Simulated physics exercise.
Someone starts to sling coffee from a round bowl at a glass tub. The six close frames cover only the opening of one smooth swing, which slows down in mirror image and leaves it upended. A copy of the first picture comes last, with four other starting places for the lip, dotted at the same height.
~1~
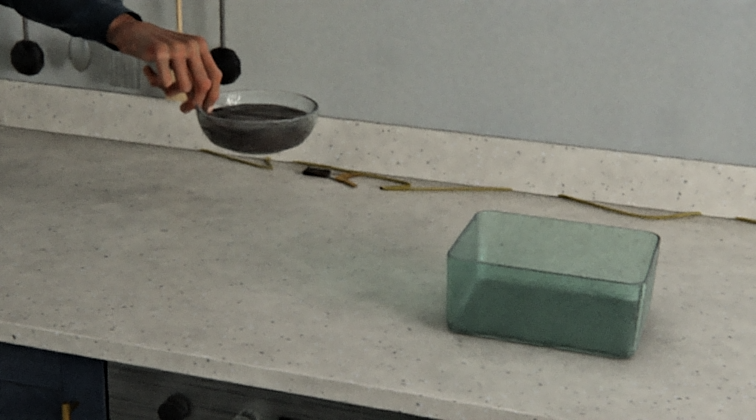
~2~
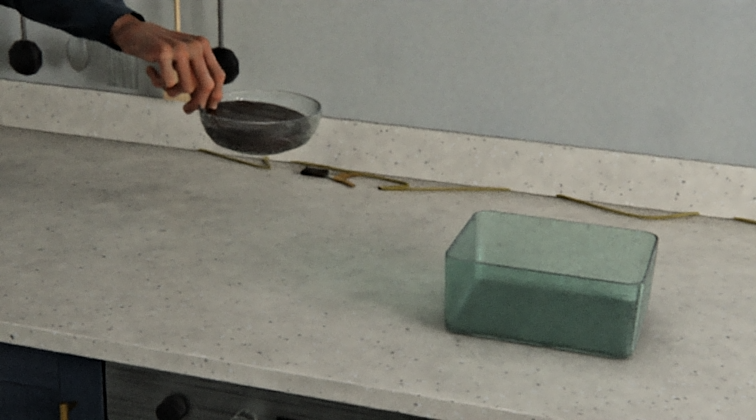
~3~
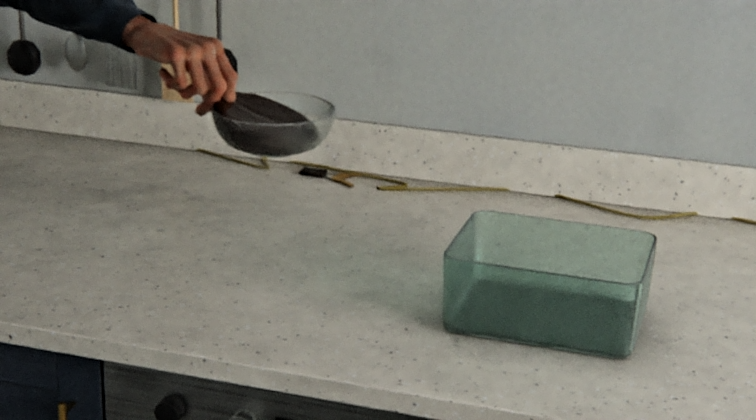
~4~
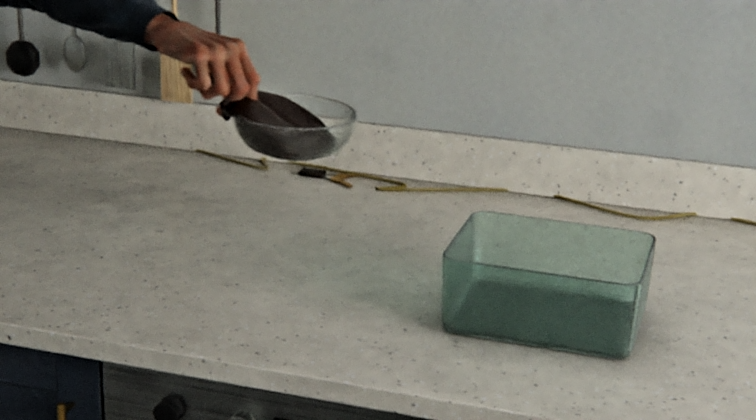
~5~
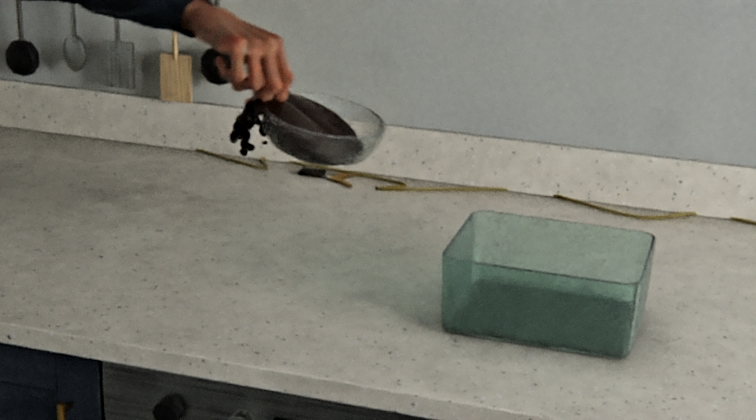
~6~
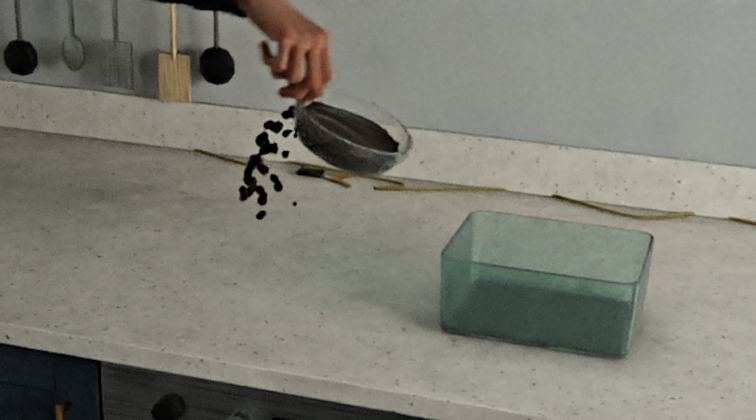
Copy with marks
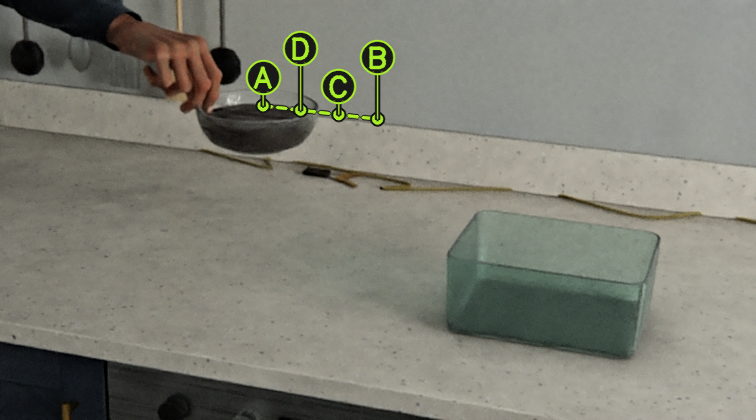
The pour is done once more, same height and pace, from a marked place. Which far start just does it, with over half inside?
It is A.
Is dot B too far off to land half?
No, not at all.
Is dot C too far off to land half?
No, that is safe.
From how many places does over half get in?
All of them.
On the marked copy, A at (263, 105); B at (377, 119); C at (338, 114); D at (300, 110).
With A, about 67 % lands in the tub, 26 % falls short and 7 % goes beside or beyond.
With B, about 75 % lands in the tub, 9 % falls short and 16 % goes beside or beyond.
With C, about 84 % lands in the tub, 13 % falls short.
With D, about 75 % lands in the tub, 15 % falls short and 9 % goes beside or beyond.
